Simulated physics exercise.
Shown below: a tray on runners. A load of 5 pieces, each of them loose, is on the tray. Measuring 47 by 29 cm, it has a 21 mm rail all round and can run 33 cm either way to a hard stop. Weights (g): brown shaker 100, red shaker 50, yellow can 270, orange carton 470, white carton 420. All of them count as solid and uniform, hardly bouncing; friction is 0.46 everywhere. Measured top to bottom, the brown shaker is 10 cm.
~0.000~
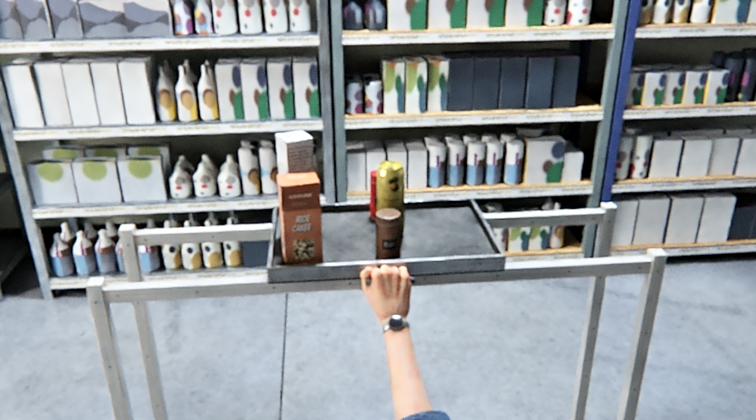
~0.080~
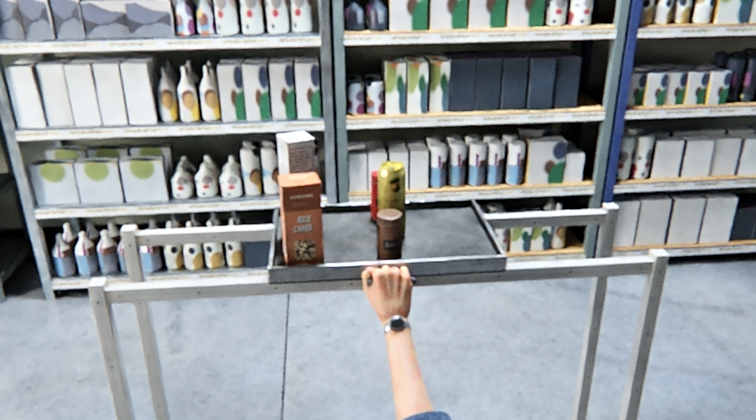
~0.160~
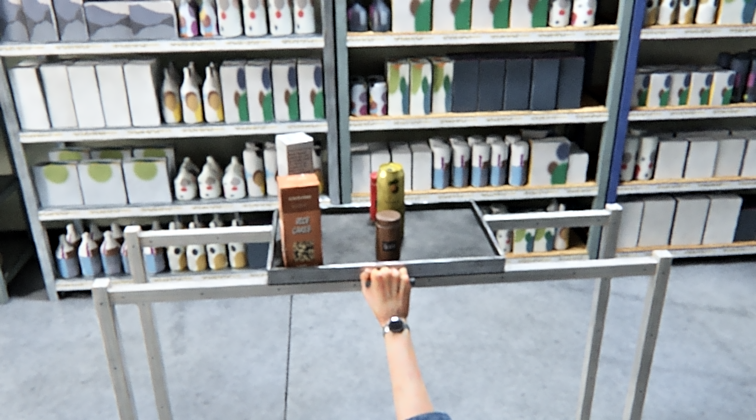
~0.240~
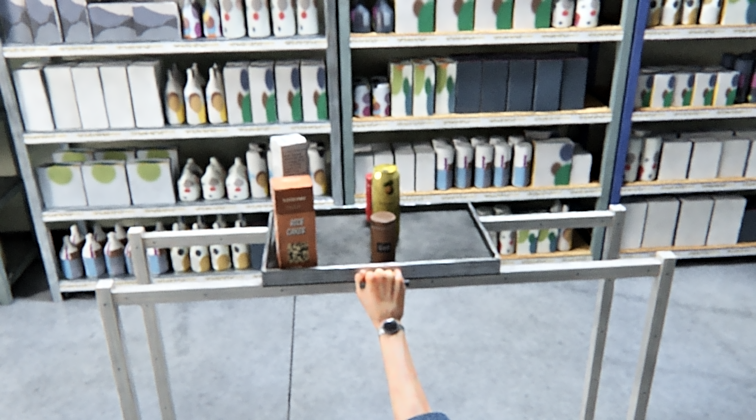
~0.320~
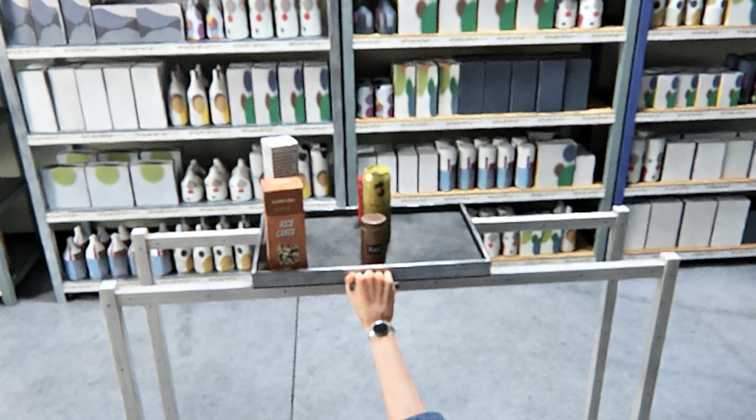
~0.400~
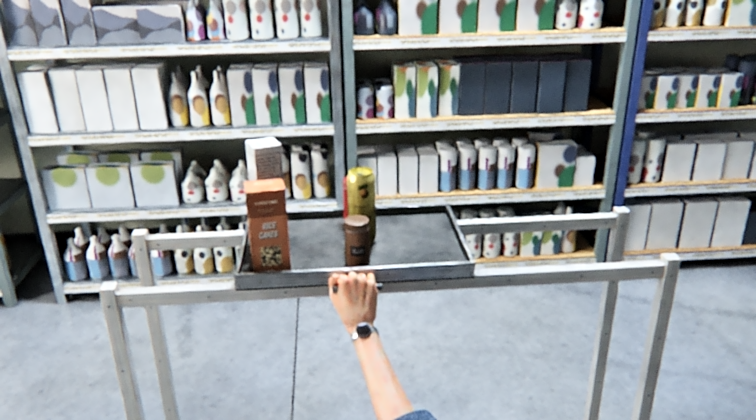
A shallow grey tray, gripped at its front edge by a hand wearing a watch, sits on pale rails in a storage aisle, seen from behind the arm and slightly above. It carries an orange carton before a white one at left, and a brown shaker, yellow can and red shaker near the middle. The hand slides the tray slowly, then faster, leftward, the items riding upright.
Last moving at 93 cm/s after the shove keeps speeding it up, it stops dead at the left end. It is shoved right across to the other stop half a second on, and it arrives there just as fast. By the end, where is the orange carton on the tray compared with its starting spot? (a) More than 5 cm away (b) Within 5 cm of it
More than 5 cm away (a).
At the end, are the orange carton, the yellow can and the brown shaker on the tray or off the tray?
The orange carton finishes off the tray; the yellow can ends on the tray; the brown shaker ends on the tray.
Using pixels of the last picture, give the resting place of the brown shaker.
Near (555, 232).
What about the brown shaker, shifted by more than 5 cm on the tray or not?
In the end the brown shaker remains stationary.
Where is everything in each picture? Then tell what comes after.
Tray midway; orange carton (300, 221); brown shaker (388, 235), in the first picture.
Tray midway; yellow can (392, 202), in the second picture.
Tray has slid 1 cm left; brown shaker (388, 237), in the third picture.
Tray has slid 3 cm left; yellow can (386, 204), in the fourth picture.
Tray has slid 5 cm left; brown shaker (374, 240), in the fifth picture.
Tray has slid 9 cm left; orange carton (268, 228); yellow can (362, 207), in the sixth picture.
Around 0.90 s, tray has slid 33 cm left; white carton now off the tray; orange carton at 20° to upright near (118, 233); red shaker at 54° to upright.
Around 1.50 s, tray has slid 31 cm left; orange carton now off the tray; yellow can on its side; red shaker on its side.
Around 2.20 s, tray has slid 3 cm left; yellow can on its side; red shaker on its side; brown shaker shifted 8 cm.
Around 2.60 s, tray has slid 28 cm right; yellow can on its side; red shaker on its side; brown shaker shifted 8 cm.
Finally (3.6 s), off the tray, orange carton and white carton; on their side or leaning hard on the tray, red shaker and yellow can; the last one still in place (within 5 cm).
